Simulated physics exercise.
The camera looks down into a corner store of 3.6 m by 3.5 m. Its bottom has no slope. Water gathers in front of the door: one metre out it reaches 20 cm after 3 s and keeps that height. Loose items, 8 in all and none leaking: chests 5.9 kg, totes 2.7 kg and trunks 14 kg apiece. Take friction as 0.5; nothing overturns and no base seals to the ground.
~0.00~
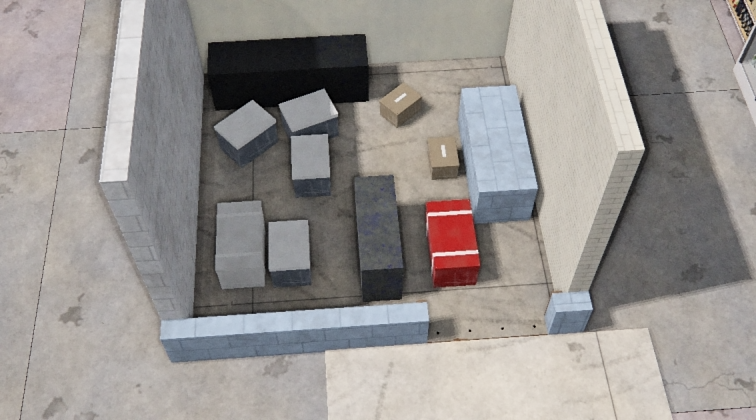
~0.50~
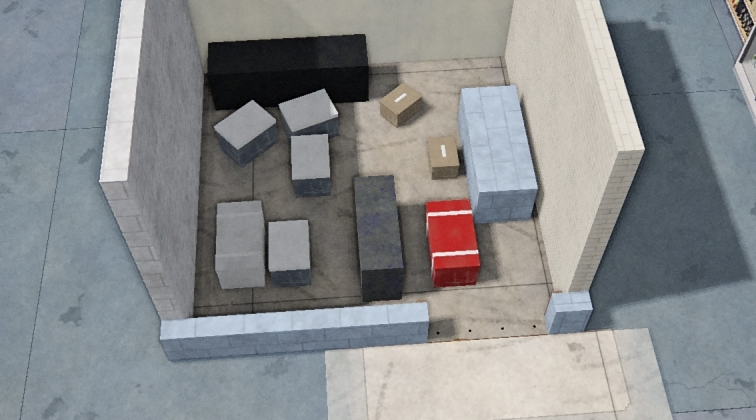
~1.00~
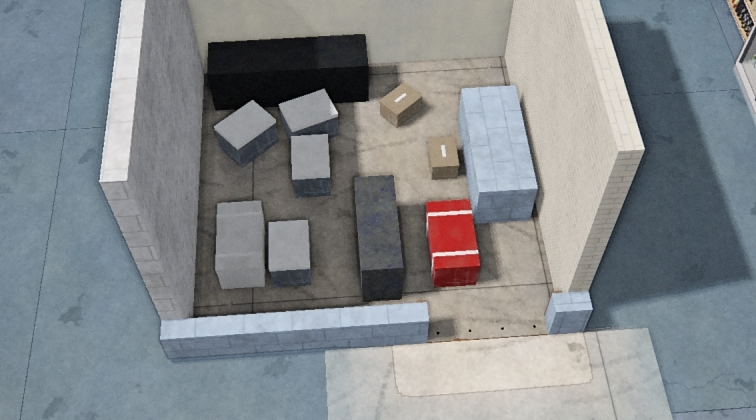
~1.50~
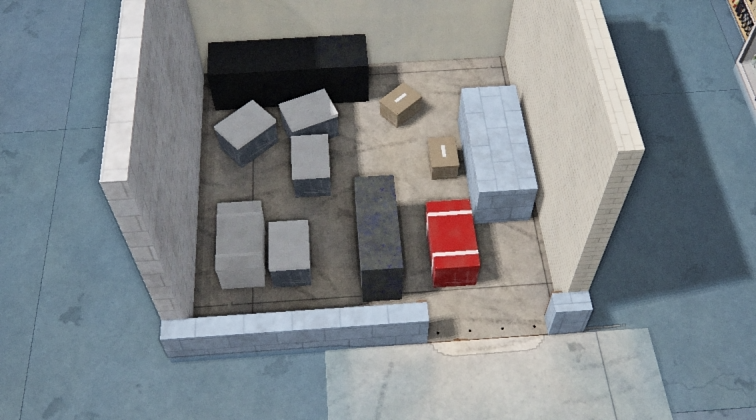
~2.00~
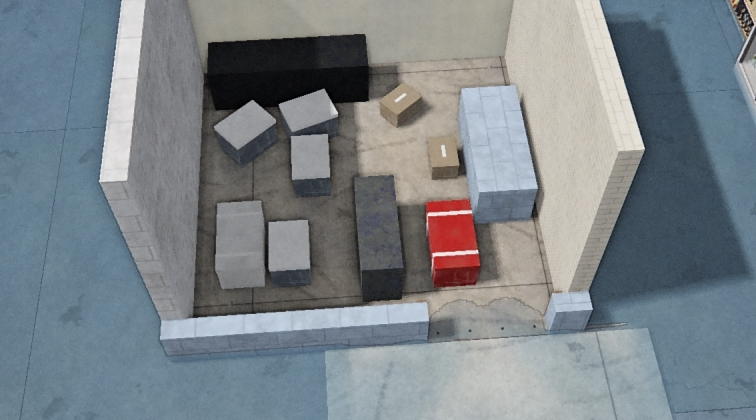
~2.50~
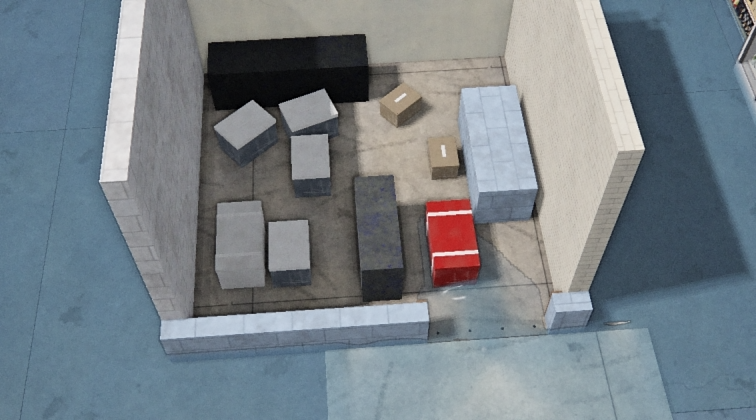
Seen from a fixed, high viewpoint looking down into a pale-walled store, bluish water spreads over the ground outside, then across the light slab before the doorway. Inside stand a long black block at the back, grey boxes at left and centre, two small brown boxes, a pale blue block at right and a red trunk near the opening. The water creeps just inside the doorway, while every object stays still.
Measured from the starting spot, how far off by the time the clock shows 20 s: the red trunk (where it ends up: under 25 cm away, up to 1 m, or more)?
Red trunk gets carried off.
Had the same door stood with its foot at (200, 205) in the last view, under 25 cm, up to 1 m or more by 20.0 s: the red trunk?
Then the red trunk moves a short way.
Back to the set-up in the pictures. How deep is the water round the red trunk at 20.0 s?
About 18 cm.
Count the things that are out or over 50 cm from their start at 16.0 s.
By then 8.
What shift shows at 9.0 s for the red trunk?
Roughly 250 cm by then.
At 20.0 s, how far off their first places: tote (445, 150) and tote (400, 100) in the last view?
In turn: 100 cm, 300 cm.
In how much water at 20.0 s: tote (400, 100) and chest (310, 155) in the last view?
Roughly 21 and 18 cm.
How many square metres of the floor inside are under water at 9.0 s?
About 10.0 m2.
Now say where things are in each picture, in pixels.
The red trunk at (453, 233) rests on the ground; water covers 0.0 m2; 0 of 8 have shifted, in the first picture.
The red trunk at (453, 233), on the bottom; 0.0 m2 under water; 0 of 8 have shifted, in the second picture.
The red trunk at (453, 233) rests on the ground; 0.0 m2 under water; 0 of 8 have shifted, in the third picture.
The red trunk at (453, 233), on the bottom; 0.0 m2 under water; 0 of 8 have shifted, in the fourth picture.
The red trunk at (453, 233), on the bottom; water covers 0.2 m2; 0 of 8 have shifted, in the fifth picture.
The red trunk at (453, 233) rests on the ground; 0.7 m2 under water; 0 of 8 have shifted, in the sixth picture.
After 4.0 s the red trunk is near (425, 175), 0.7 m from its start, afloat; 1 afloat.
After 9.0 s the red trunk is near (255, 131), 2.5 m from its start, afloat; 6 afloat.
After 16.0 s the red trunk is near (253, 152), 2.3 m from its start, afloat; 8 afloat.
After 20.0 s the red trunk is near (272, 259), 1.8 m from its start, afloat; 8 afloat.
